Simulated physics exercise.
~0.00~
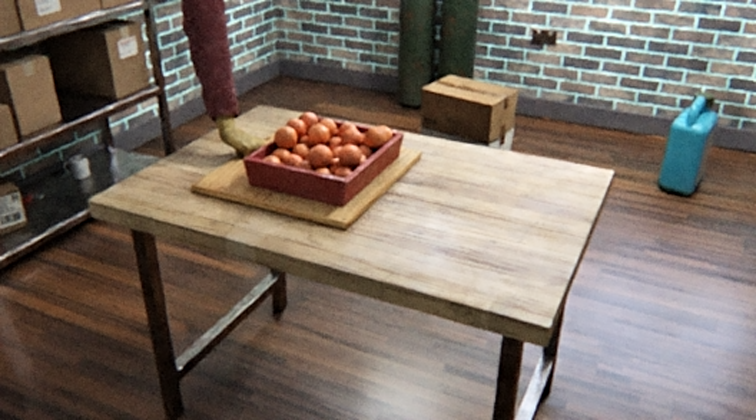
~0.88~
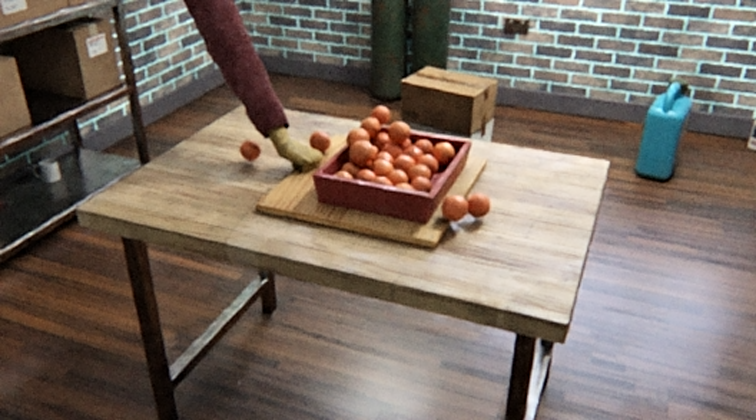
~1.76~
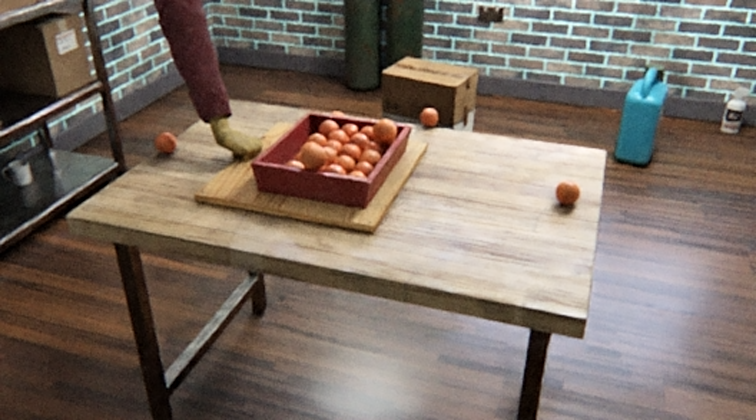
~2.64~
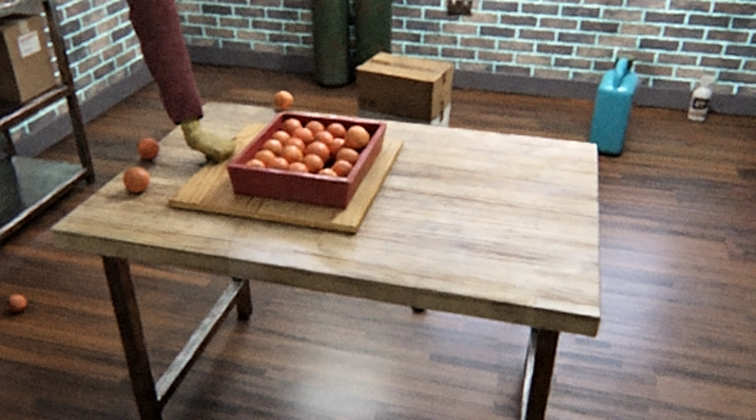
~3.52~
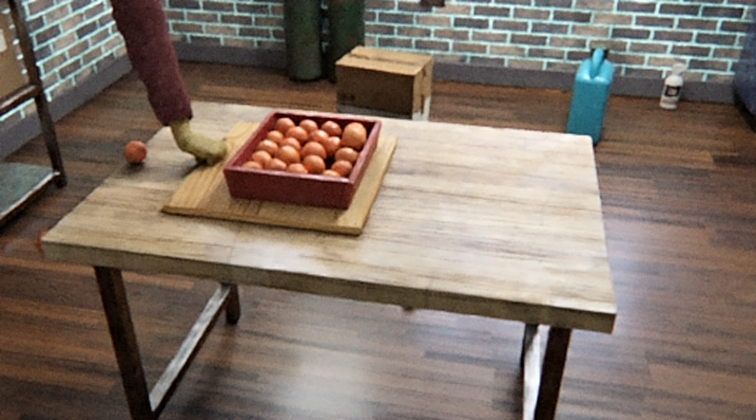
A gloved hand shakes a red container on a board, and some oranges spill out.
